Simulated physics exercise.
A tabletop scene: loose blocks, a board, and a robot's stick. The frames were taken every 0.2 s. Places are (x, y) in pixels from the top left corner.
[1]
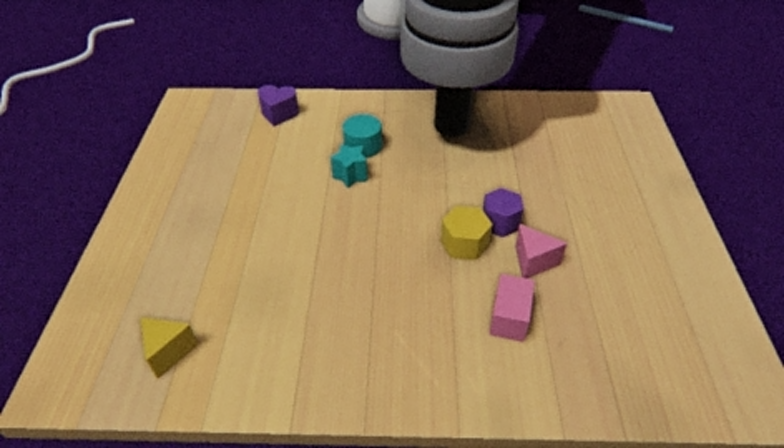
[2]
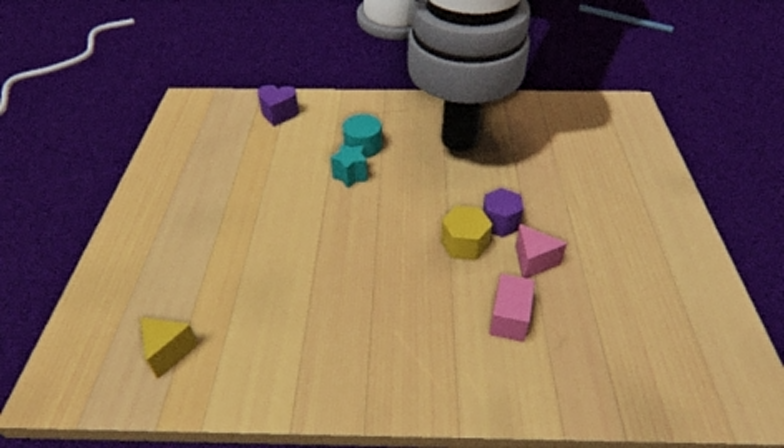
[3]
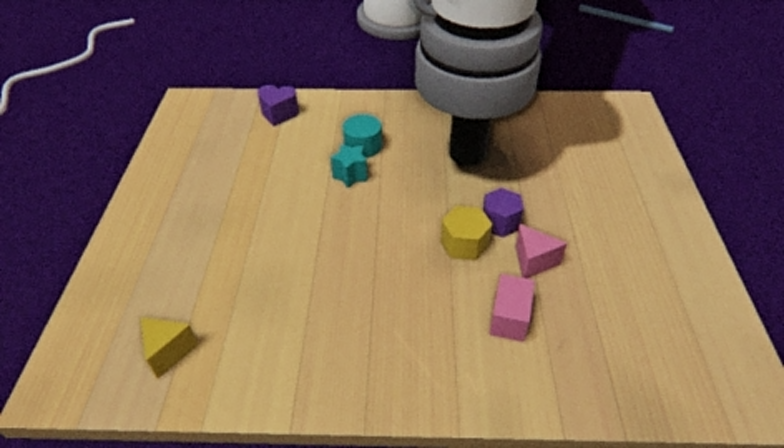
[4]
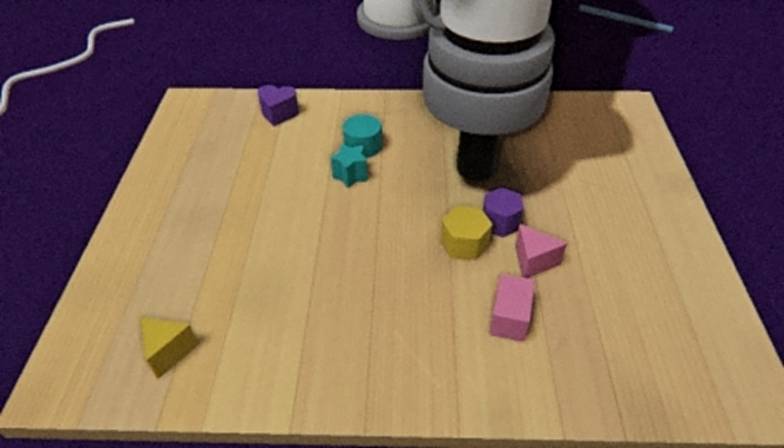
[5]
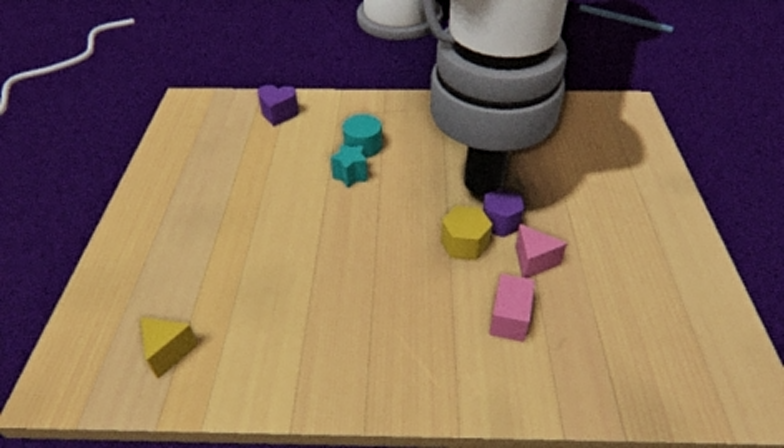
A robot's dark stick, hanging below a grey and white arm, moves a short way down and slightly right across a pale wooden board, nearing a purple hexagon. The fixed view looks down at the board on dark purple, with yellow hexagon and pink blocks right of centre, teal pieces and purple heart upper left, and yellow triangle lower left. The blocks all stay still.
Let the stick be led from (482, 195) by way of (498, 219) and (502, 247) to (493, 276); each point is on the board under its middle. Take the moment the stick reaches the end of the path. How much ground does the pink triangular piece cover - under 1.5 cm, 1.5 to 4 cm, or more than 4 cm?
Once the path ends, it will sit 1.5 to 4 cm from where it is now.
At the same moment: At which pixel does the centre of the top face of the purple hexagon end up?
Its top middle is near (522, 285).
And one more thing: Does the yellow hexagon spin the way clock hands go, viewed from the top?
My answer is yes.
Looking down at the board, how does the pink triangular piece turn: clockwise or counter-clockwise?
Counter-clockwise, from overhead.
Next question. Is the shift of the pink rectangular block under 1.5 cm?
I expect not.
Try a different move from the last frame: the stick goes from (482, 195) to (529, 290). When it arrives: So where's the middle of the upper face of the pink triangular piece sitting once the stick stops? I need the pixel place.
At the end it should sit near (578, 283).
What follows on the original path. One third of the way, stick (500, 209); purple hexagon (513, 226), turned 25° clockwise; pink triangular piece (545, 251), turned 30° anticlockwise.
Two thirds of the way, stick (504, 237); yellow hexagon (462, 227), turned 25° clockwise; purple hexagon (518, 257), turned 25° clockwise; pink triangular piece (553, 265), turned 95° anticlockwise.
At the end, stick (494, 266); yellow hexagon (458, 229), turned 40° clockwise; purple hexagon (522, 285); pink rectangular block (520, 326), turned 15° clockwise; pink triangular piece (557, 269), turned 115° anticlockwise.
